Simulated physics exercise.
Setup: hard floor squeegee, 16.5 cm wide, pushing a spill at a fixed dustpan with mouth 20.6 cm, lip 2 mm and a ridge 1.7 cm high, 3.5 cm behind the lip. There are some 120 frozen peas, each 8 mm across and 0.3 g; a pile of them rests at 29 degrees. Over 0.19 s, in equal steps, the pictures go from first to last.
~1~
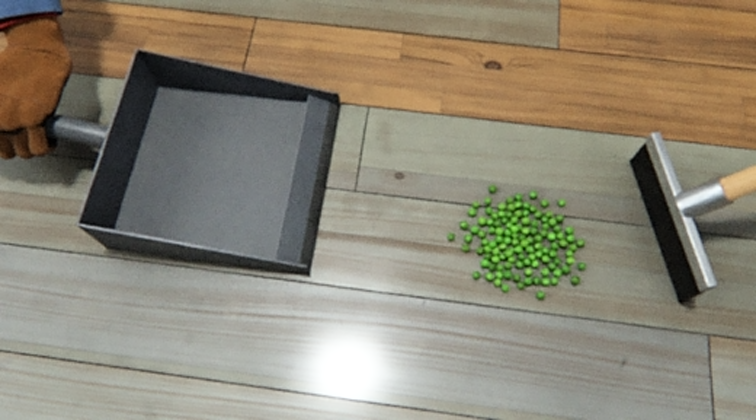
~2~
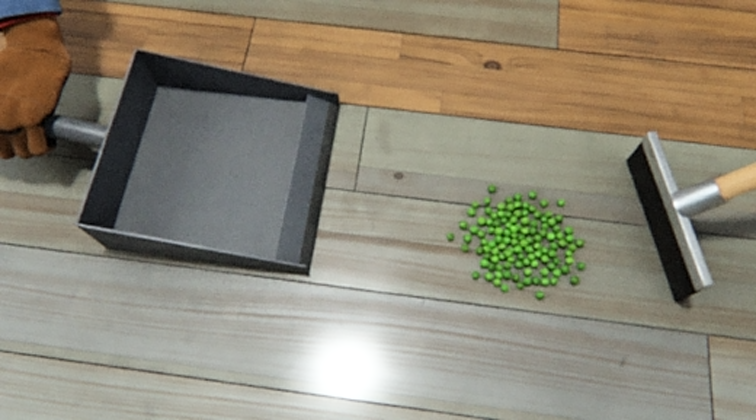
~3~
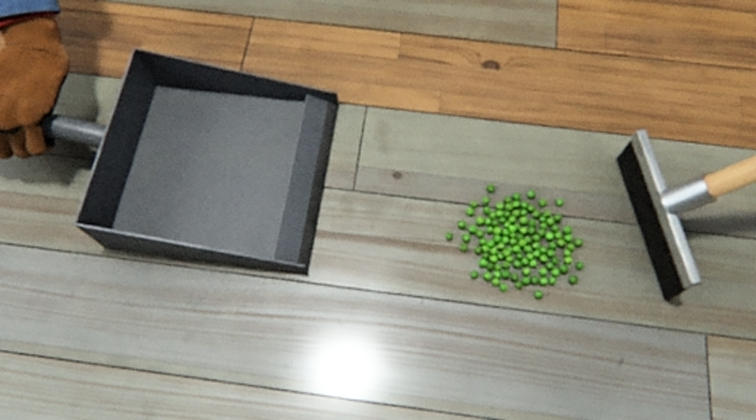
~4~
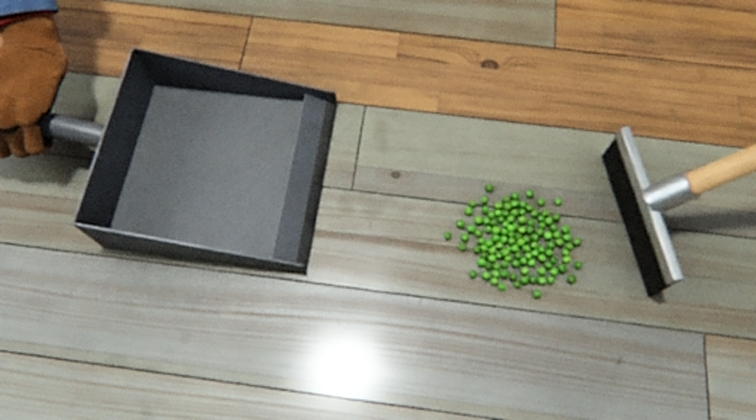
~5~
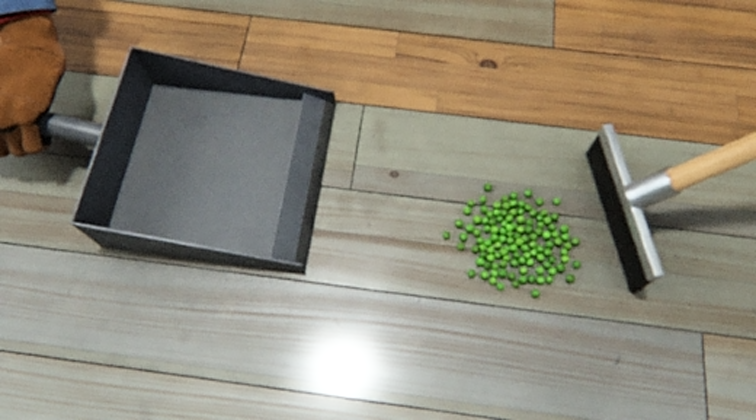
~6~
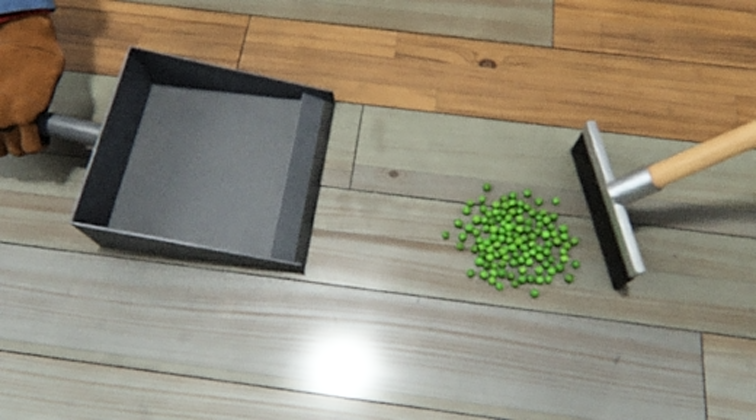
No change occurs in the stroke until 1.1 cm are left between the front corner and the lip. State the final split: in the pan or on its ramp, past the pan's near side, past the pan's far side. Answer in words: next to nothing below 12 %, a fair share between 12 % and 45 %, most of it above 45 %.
Pan - next to nothing; near side - a fair share; far side - next to nothing.
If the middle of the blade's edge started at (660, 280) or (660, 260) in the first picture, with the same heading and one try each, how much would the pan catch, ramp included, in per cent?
First try about 5 per cent, second about 5 per cent.
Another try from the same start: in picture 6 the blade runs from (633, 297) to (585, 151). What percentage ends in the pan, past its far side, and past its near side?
Pan 5, far 0, near 55.
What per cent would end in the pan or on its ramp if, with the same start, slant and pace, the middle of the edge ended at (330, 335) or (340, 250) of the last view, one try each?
Roughly 0 per cent for the first try and 10 per cent for the second.
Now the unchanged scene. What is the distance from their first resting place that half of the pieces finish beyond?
Around 18 centimetres.
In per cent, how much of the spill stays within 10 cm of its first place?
30 percent, roughly.
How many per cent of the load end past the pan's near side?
Estimated share: 30 per cent.
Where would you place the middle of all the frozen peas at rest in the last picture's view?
Somewhere near (331, 256) in the last picture.
Then, 0.30 s after the last picture, middle of the blade 17 cm from the lip; 0 % over the lip, far side 0 %, near side 10 %.
Then, 0.50 s after the last picture, middle of the blade 9 cm from the lip; 0 % over the lip, far side 0 %, near side 25 %.
Then, 0.82 s after the last picture, middle of the blade 4 cm from the lip; 0 % over the lip, far side 0 %, near side 30 %.
In the end, pan 0 %, near side 30 %, far side 0 %, in front of the lip or behind the blade 70 %.
